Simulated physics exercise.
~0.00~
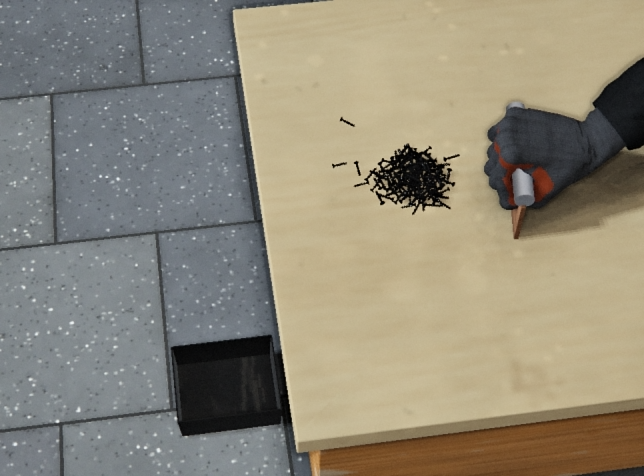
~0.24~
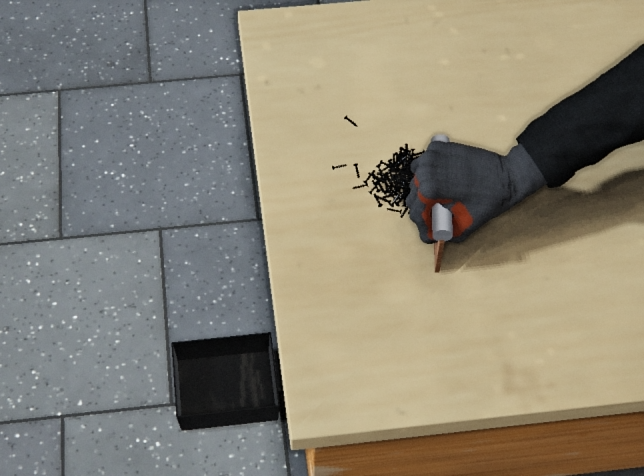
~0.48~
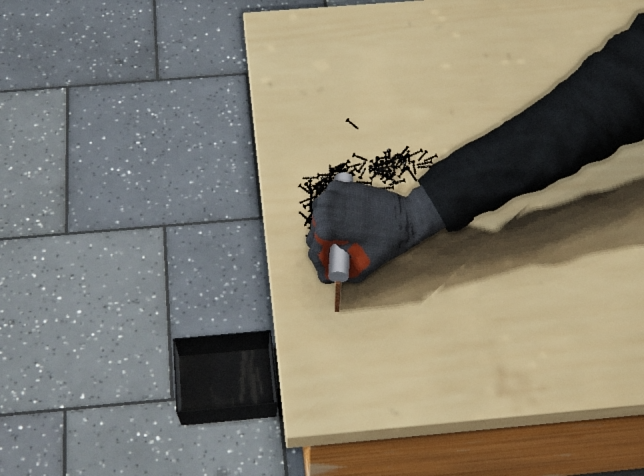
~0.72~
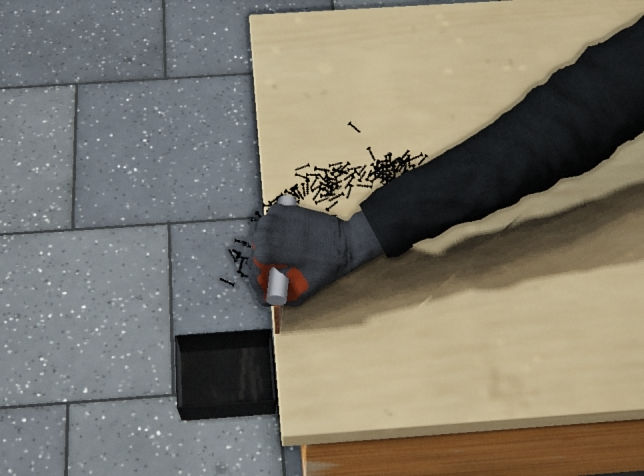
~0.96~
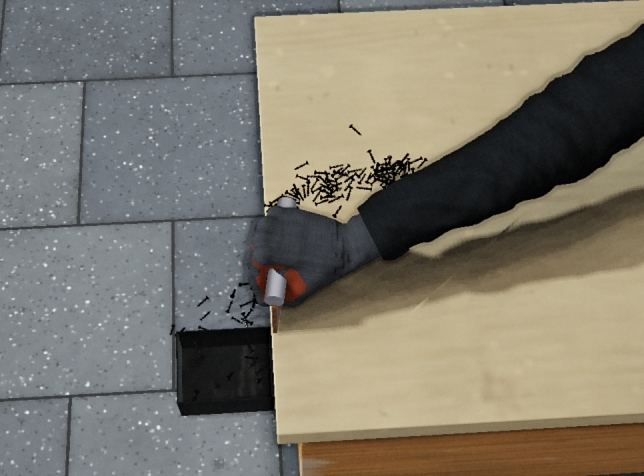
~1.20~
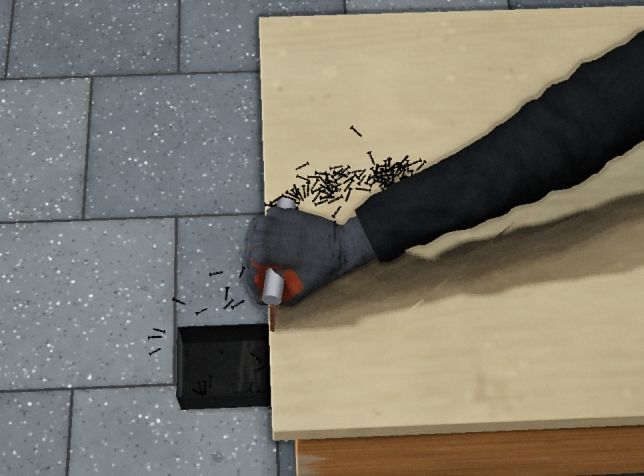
A dark-gloved hand with a black sleeve, seen from high above, grips a scraper with a pale handle and reddish-brown blade over a light wooden tabletop. Left of it lies a heap of small black screws, with a few strays nearby, and an open black tin sits below the table's left edge against grey speckled tiles. The hand sweeps left through the heap, spreading the screws into a ragged band, and halts at the edge. A few screws spill over, some dropping into the tin and others missing it, while most remain on the tabletop.
